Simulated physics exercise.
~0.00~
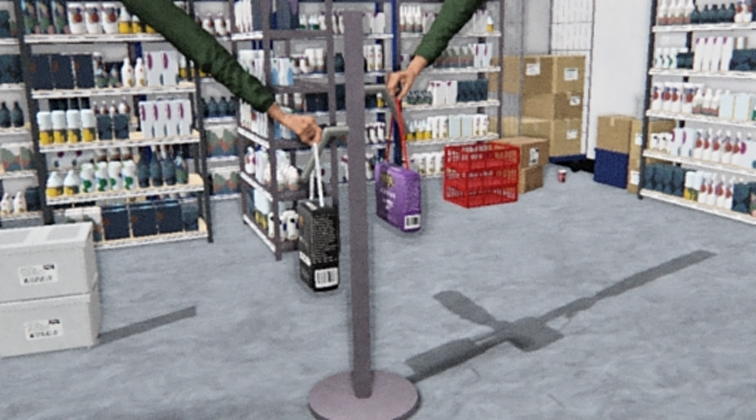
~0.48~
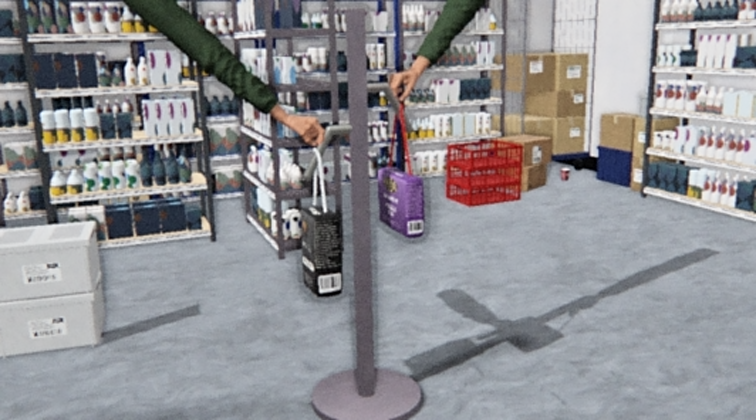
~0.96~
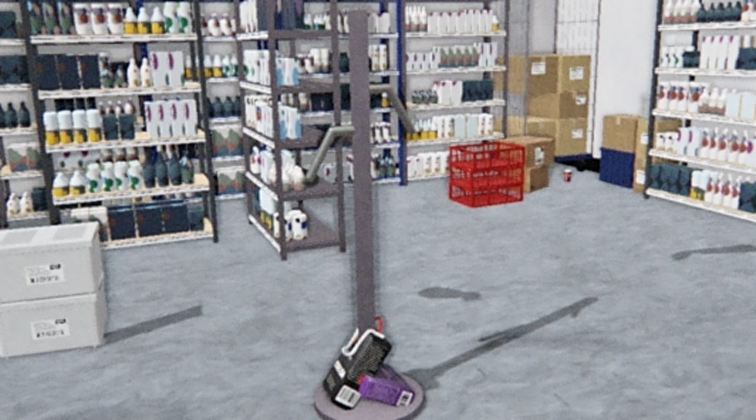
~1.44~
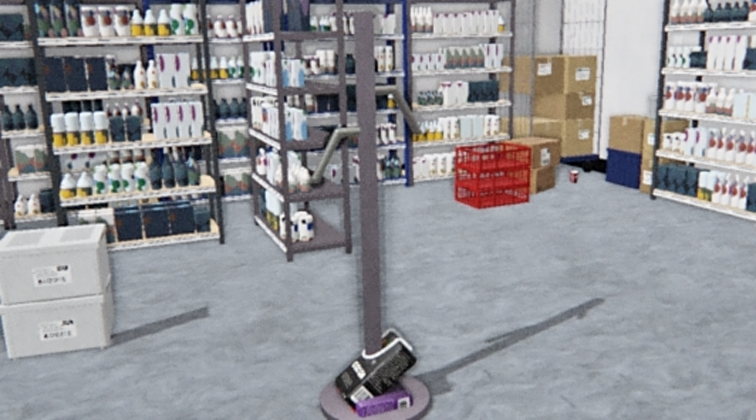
Black bag and purple bag being hung on a stand's side pegs by two hands, then dropping into a heap at its base.
